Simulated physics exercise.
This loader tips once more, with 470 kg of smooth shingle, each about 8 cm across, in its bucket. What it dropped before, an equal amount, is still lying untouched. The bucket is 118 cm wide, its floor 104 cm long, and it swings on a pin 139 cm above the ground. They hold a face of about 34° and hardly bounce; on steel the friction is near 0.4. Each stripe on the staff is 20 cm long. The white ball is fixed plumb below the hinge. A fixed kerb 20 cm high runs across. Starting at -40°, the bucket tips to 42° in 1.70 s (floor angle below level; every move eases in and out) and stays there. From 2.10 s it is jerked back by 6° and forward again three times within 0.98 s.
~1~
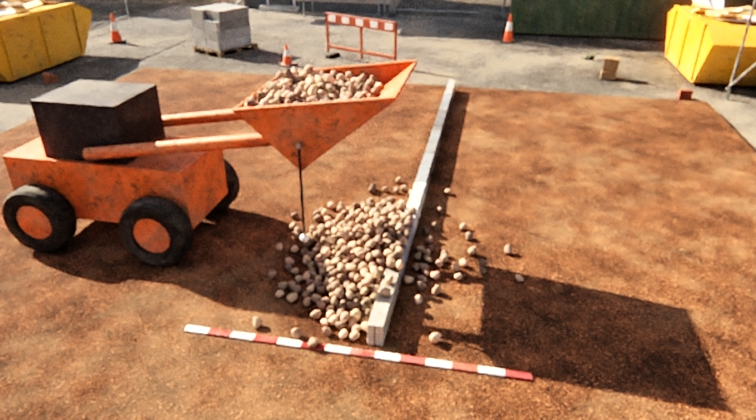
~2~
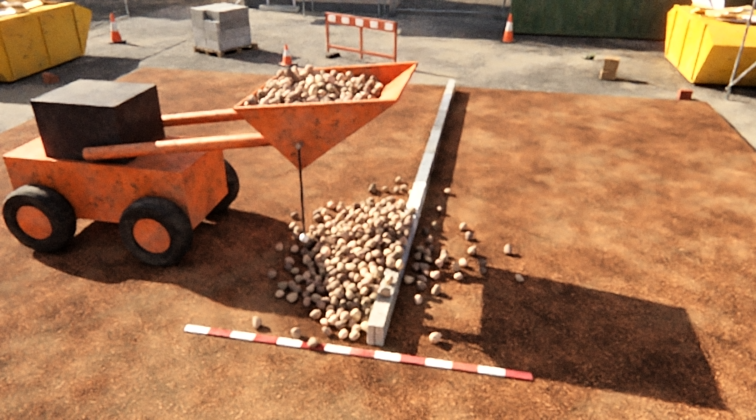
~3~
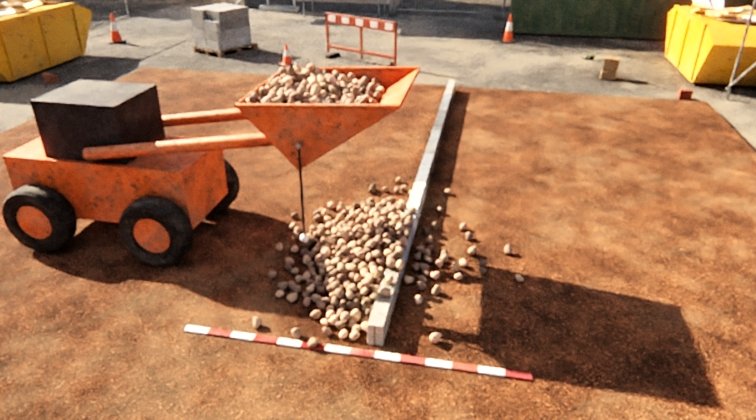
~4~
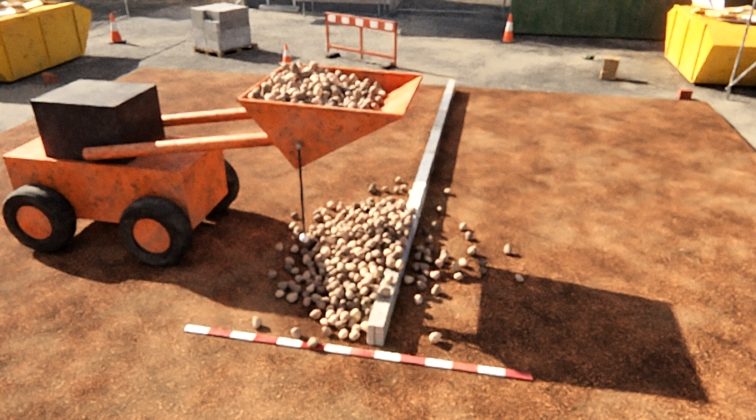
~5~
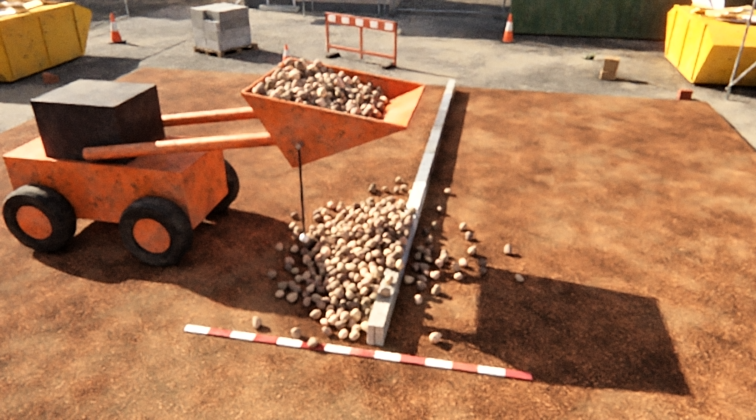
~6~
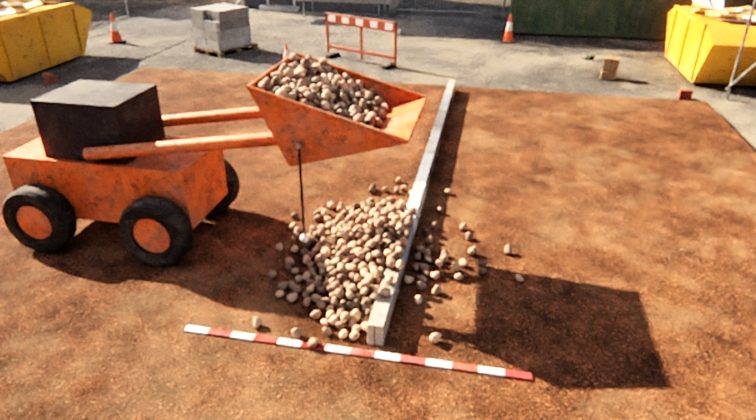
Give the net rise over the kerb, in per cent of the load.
Close to 96 parts in a hundred.
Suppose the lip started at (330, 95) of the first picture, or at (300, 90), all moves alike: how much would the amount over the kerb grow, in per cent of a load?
About 20 and 0 per cent.
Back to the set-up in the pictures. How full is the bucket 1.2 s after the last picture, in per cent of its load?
It holds some 25 per cent.
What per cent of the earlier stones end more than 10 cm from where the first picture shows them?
Roughly 5 per cent of them.
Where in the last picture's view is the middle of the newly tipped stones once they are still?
Around (461, 260).
Then, 0.7 s after the last picture the floor is at 29°; in per cent of one load, 100 in the bucket, 94 on this side of the kerb, 6 over the kerb; the foremost stones are at (482, 261).
Then, 1.2 s after the last picture the floor is at 42°; in per cent of one load, 26 in the bucket, 115 on this side of the kerb, 58 over the kerb; the foremost stones are at (490, 259).
Then, 2.9 s after the last picture the floor is at 42°; in per cent of one load, 0 in the bucket, 98 on this side of the kerb, 101 over the kerb; the foremost stones are at (646, 268).
Then, 5.6 s after the last picture the floor is at 42°; in per cent of one load, 0 in the bucket, 98 on this side of the kerb, 101 over the kerb; the foremost stones are at (646, 268). Net gain over the kerb, 96.
